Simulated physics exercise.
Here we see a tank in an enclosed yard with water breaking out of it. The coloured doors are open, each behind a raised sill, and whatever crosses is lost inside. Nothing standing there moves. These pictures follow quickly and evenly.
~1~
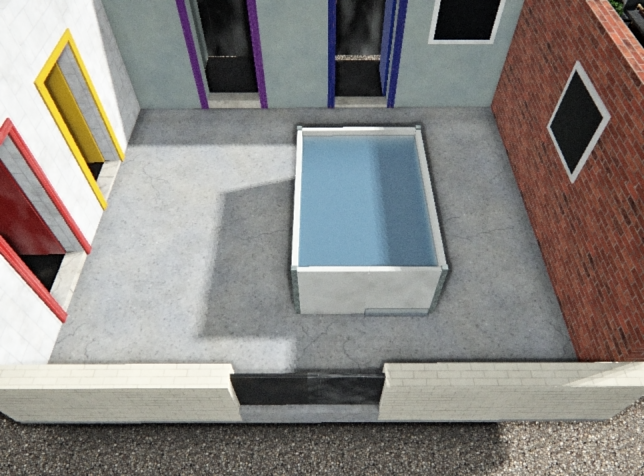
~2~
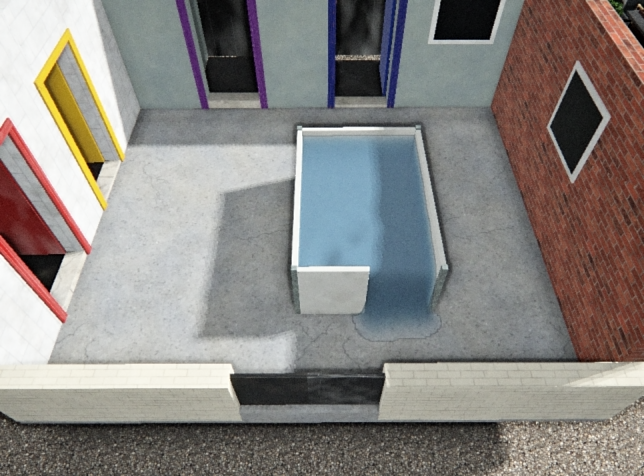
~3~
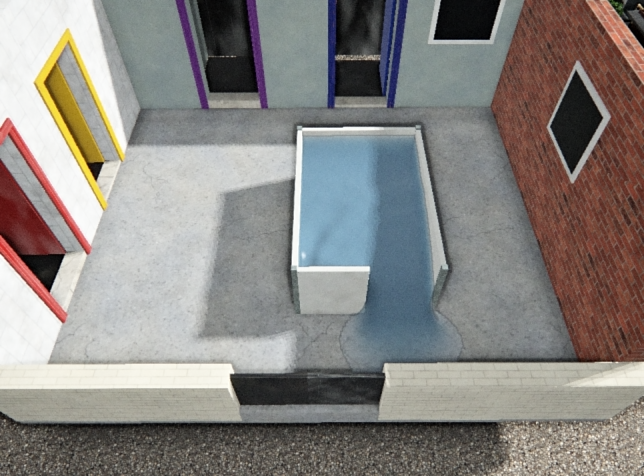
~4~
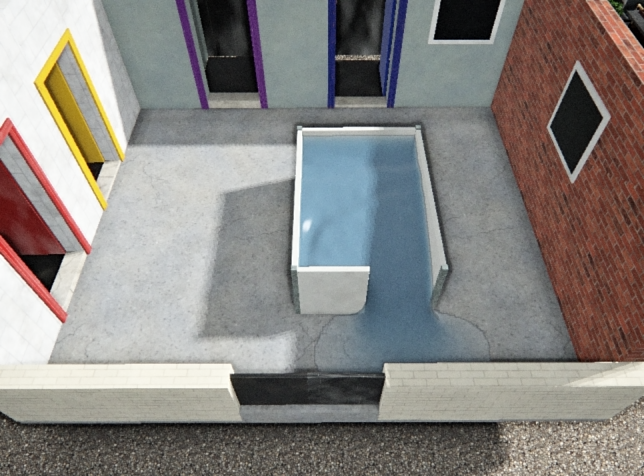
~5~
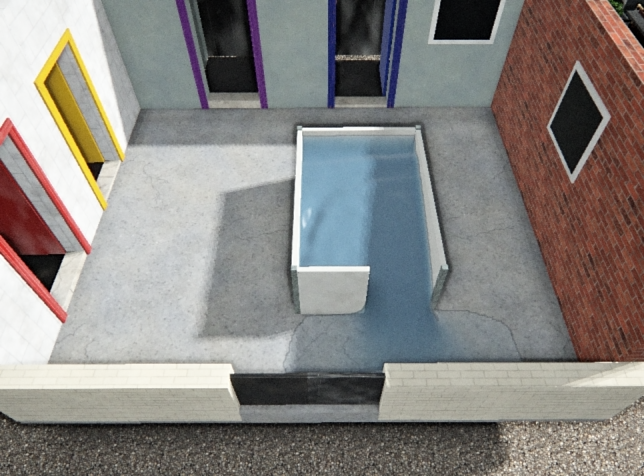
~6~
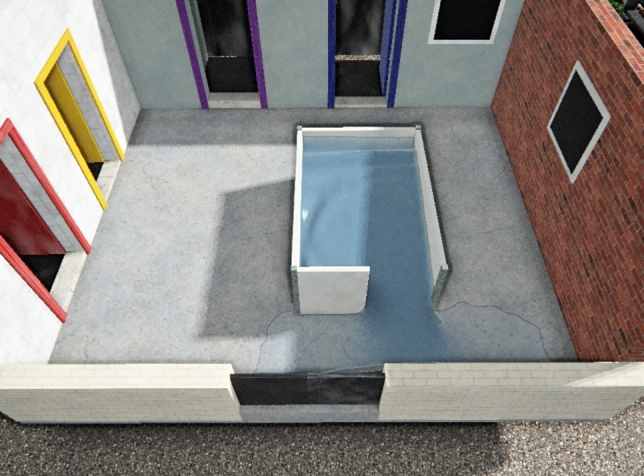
In an enclosed yard, water pours from a tank's open front and spreads across the floor.
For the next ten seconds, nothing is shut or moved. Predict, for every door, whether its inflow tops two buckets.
Red door: Tops two buckets; yellow door: Tops two buckets; purple door: Does not top two buckets; blue door: Tops two buckets.
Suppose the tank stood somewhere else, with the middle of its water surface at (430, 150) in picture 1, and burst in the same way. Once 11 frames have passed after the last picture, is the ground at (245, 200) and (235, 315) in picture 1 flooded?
The first spot is left dry and the second is inundated.
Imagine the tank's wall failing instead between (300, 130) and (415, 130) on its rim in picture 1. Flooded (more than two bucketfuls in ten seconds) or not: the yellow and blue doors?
Yellow door crosses the threshold; blue door crosses the threshold.
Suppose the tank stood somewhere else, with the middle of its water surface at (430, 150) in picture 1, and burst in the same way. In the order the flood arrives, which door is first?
That's the door marked red.
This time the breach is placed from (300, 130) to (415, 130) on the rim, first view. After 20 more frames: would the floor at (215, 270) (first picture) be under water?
Answer: Not flooded.
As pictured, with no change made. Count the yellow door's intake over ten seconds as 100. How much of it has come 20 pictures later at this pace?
Estimate: Some 5 per cent.
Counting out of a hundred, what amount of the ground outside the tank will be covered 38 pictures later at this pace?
Estimated share: About 90 %.
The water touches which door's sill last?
That is the purple one.
A moment on, water covers 25 % of the floor; the red door not reached, the yellow door not reached, the purple door not reached, the blue door not reached.
Next, water covers 50 % of the floor; the red door under two buckets in, the yellow door not reached, the purple door not reached, the blue door not reached.
Then, water covers 70 % of the floor; the red door over two buckets in, the yellow door under two buckets in, the purple door not reached, the blue door under two buckets in.
Later, water covers 90 % of the floor; the red door far over two buckets in, the yellow door under two buckets in, the purple door wet at the sill, nothing in, the blue door over two buckets in.
In the end, water covers 100 % of the floor; the red door far over two buckets in, the yellow door over two buckets in, the purple door under two buckets in, the blue door far over two buckets in.
